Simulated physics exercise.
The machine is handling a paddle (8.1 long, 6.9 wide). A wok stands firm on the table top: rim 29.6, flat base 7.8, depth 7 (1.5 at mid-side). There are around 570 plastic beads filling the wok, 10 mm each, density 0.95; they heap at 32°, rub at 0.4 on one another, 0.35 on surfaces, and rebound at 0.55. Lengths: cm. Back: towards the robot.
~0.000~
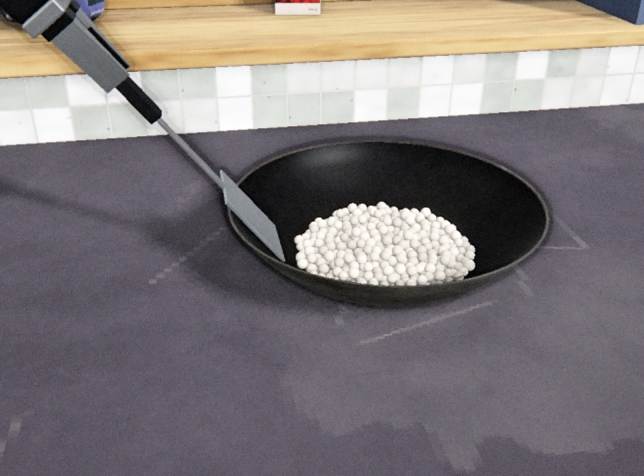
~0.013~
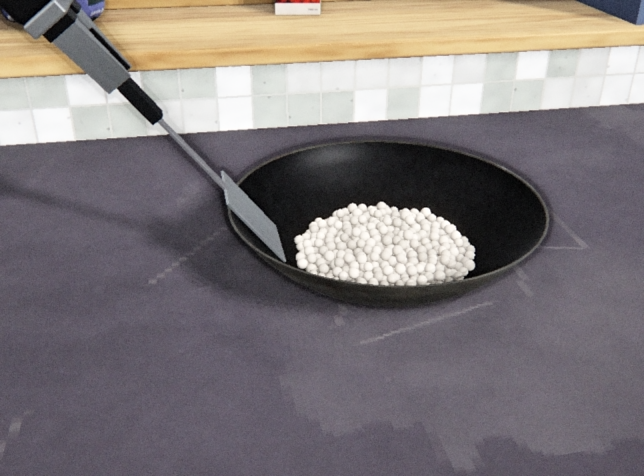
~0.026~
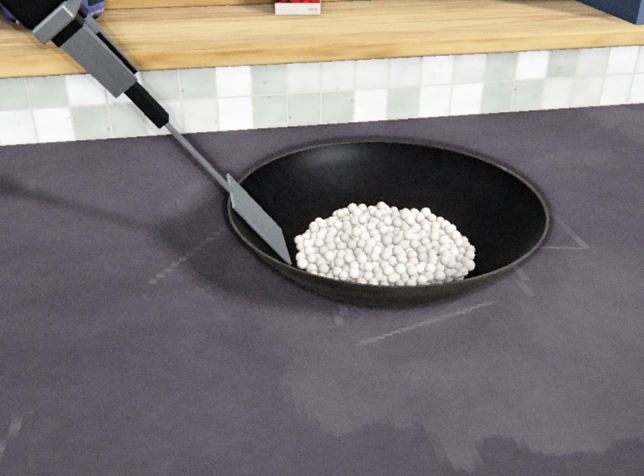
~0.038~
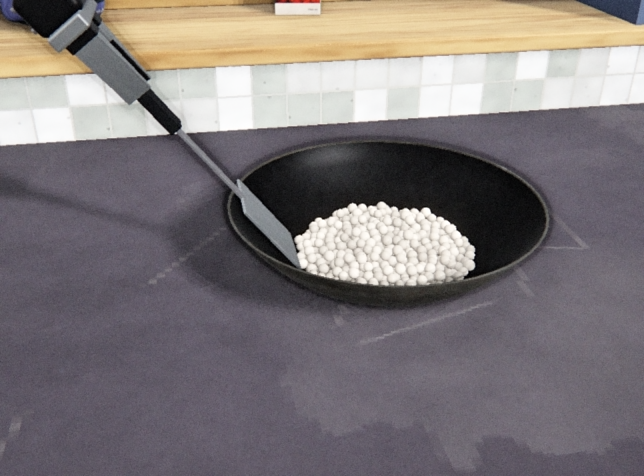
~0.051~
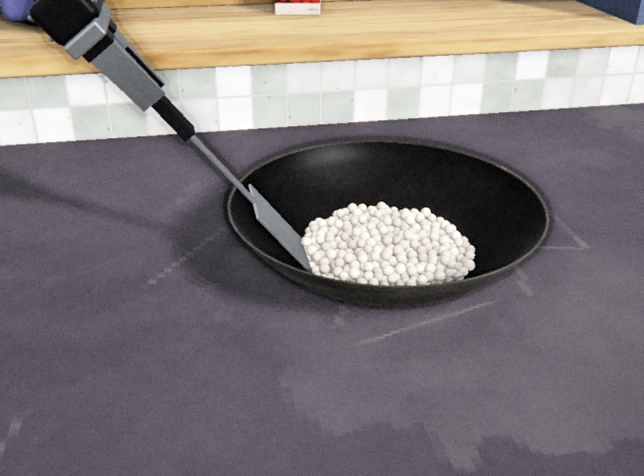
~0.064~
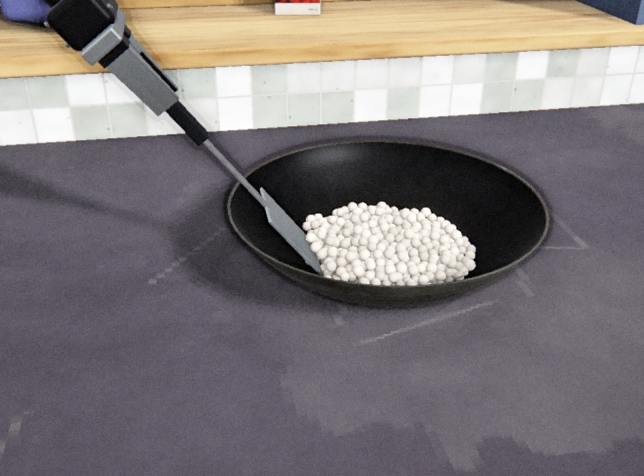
A robotic arm reaches in from the upper left holding a grey paddle with a black grip, seen from above at an angle over a dark purplish-grey table top. A black wok holding a heap of small white beads sits near the centre, before pale tiles and a wooden ledge. The arm slides the paddle slightly right and downward inside the wok, nudging the heap's left edge, while the camera stays still.
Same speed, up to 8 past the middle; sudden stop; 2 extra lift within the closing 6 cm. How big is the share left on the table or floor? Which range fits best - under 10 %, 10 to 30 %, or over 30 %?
The range that fits: Under 10 %.
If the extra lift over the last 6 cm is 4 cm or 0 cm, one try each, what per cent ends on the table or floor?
I'd put it near 10 in a hundred, then near 0 in a hundred.
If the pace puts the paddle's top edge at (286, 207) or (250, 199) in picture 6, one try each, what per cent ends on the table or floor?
About 20 and 0 percent.
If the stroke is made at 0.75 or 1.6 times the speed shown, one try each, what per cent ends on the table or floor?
Some 0 and 20 per cent.
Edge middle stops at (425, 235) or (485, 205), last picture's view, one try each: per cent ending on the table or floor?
First try roughly 0 percent, second roughly 20 percent.
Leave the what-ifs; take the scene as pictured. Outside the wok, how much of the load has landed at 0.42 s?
Roughly 0 percent.
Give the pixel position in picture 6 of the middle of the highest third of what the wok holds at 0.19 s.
It is centred at about (446, 226).
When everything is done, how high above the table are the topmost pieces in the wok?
Some 6.5 cm.
After 0.13 s, sloping 53°, highest piece 5 above the table; 569 in the wok.
After 0.19 s, sloping 53°, highest piece 5 above the table; 569 in the wok.
After 0.42 s, sloping 53°, highest piece 8 above the table; 547 in the wok, 7 on the table or floor, 15 on the blade or in flight.
After 1.47 s, sloping 53°, highest piece 6 above the table; 546 in the wok, 23 on the table or floor.
At rest, 546 in the wok, 23 on the table or floor. That is 4 % on the table or floor.
